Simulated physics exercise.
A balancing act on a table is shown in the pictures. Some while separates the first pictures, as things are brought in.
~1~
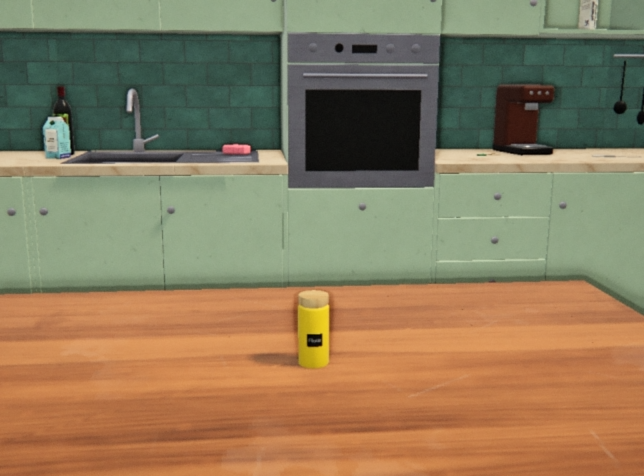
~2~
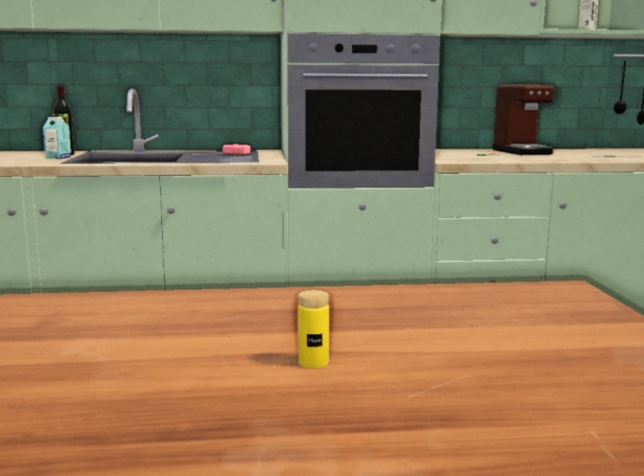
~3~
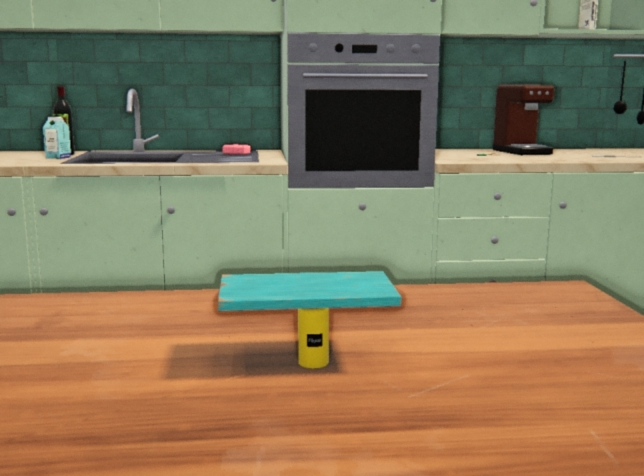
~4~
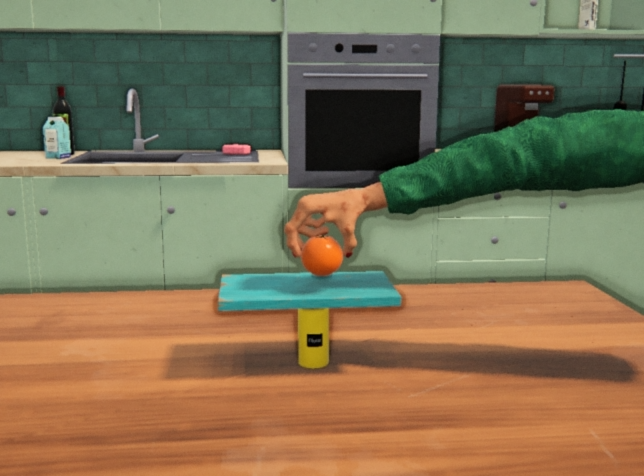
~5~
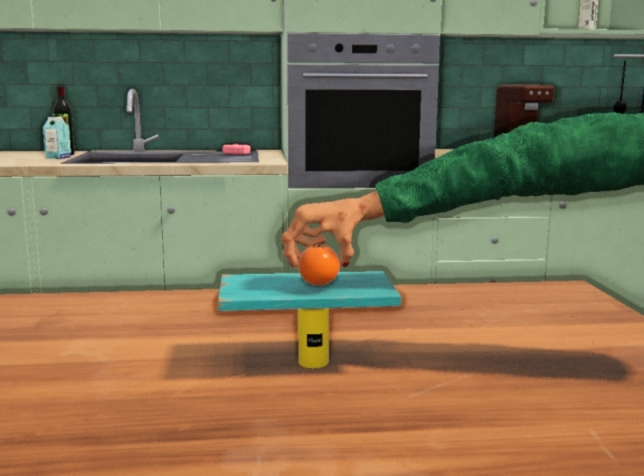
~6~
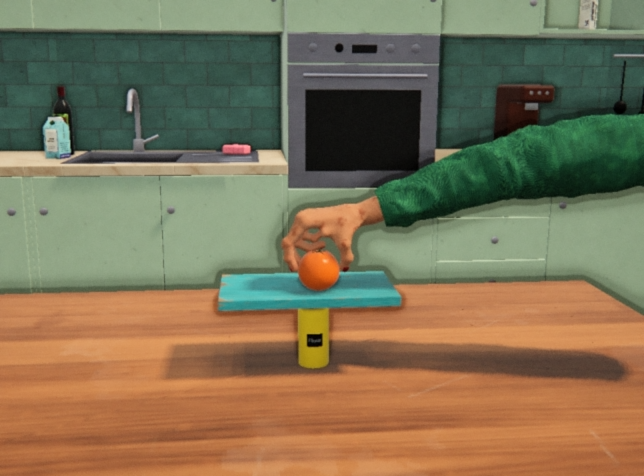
The footage shows a yellow shaker standing on a wooden kitchen table, then a turquoise board lying across its top. A hand in a green sleeve lowers an orange tomato onto the middle of the board and keeps hold of it.
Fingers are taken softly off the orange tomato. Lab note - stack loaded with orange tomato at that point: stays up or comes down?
Observed: Stays up.
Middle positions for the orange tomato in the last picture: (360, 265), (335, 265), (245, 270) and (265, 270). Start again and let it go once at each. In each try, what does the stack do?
Try 1: Stands; try 2: Stands; try 3: Topples; try 4: Topples.
Then, 0.20 s later than the last frame, all is still.
Then, 0.40 s later than the last frame, orange tomato resting near (319, 271).
When it is over, all 3 as before. End places, in pixels of the last picture, orange tomato near (319, 271). The stack holds.
